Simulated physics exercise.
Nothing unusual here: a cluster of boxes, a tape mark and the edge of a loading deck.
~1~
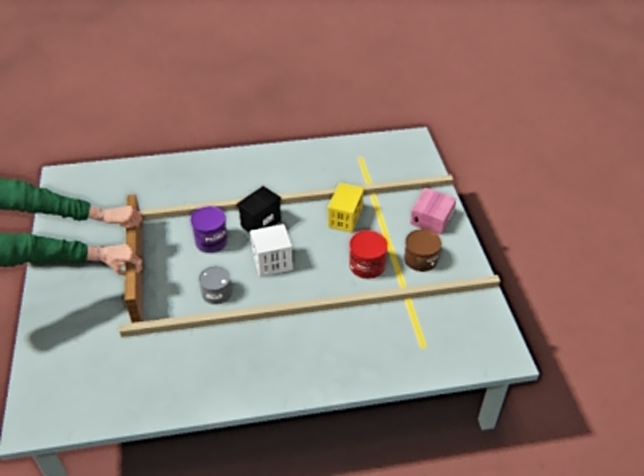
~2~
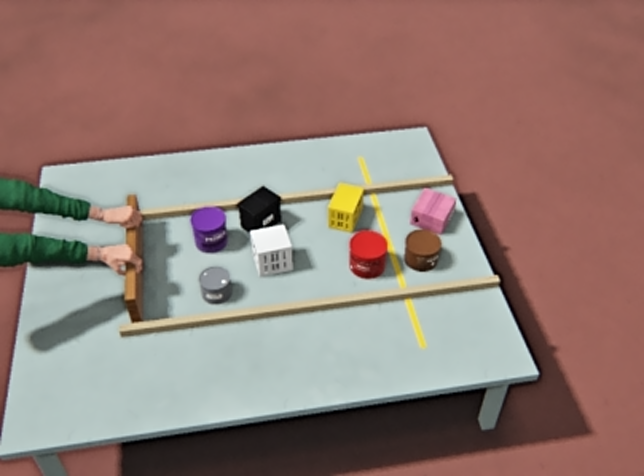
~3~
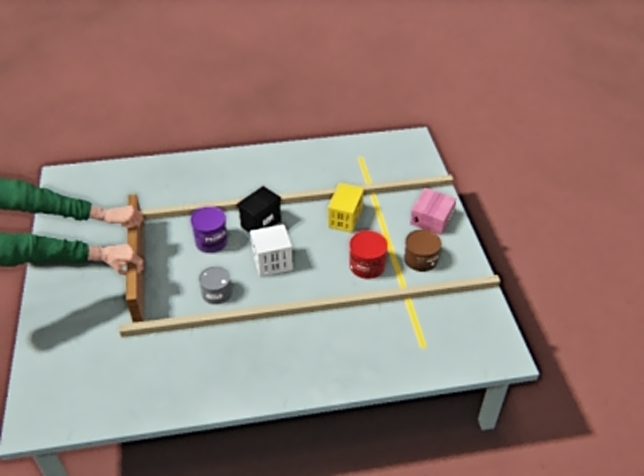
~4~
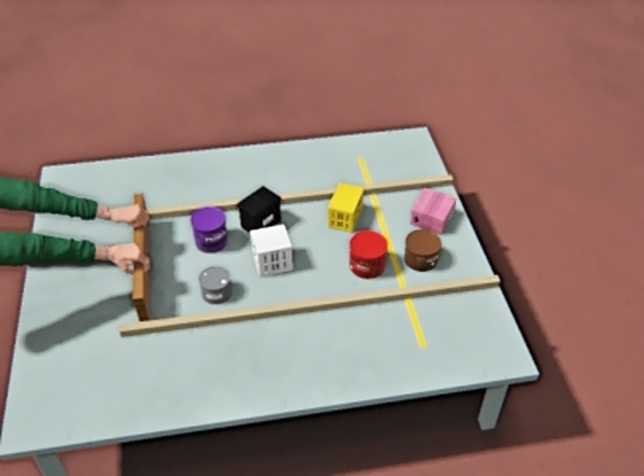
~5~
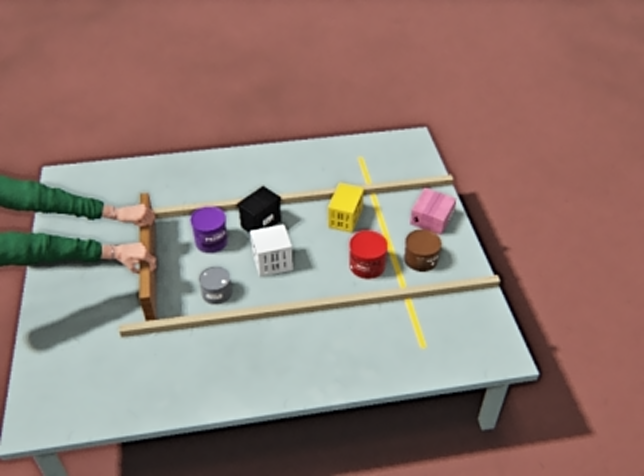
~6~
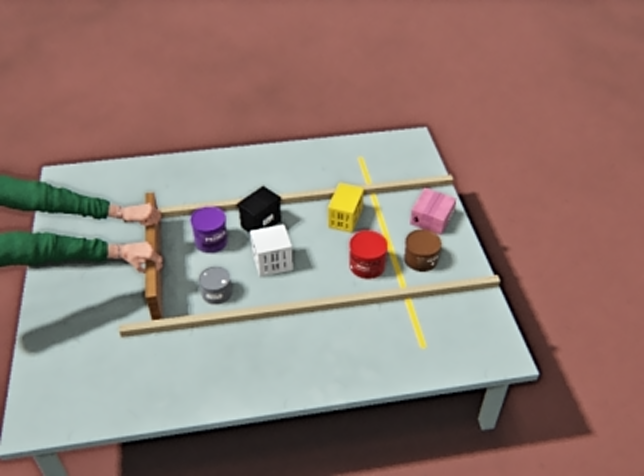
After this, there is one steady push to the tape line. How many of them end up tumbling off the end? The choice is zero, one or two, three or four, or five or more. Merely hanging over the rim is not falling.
In the end, the drop-off count sits at nought.
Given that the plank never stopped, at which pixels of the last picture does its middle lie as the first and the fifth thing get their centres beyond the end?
About (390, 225), then (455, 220).
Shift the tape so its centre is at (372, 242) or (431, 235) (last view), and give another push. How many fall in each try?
Try by try, 0 and 3.
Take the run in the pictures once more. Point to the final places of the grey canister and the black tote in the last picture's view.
Answer: First (415, 267), after that (389, 193).
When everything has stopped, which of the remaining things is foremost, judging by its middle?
The foremost one is the brown pail.
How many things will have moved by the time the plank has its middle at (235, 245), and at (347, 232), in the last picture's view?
Up to then 3, and up to the other point 7.
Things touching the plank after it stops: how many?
Counting them up gives 4.
Soon after, none off yet; pink parcel at rest near (433, 211); brown pail at rest near (422, 251); red pail at rest near (368, 255).
In the end, the number that fall off is zero.
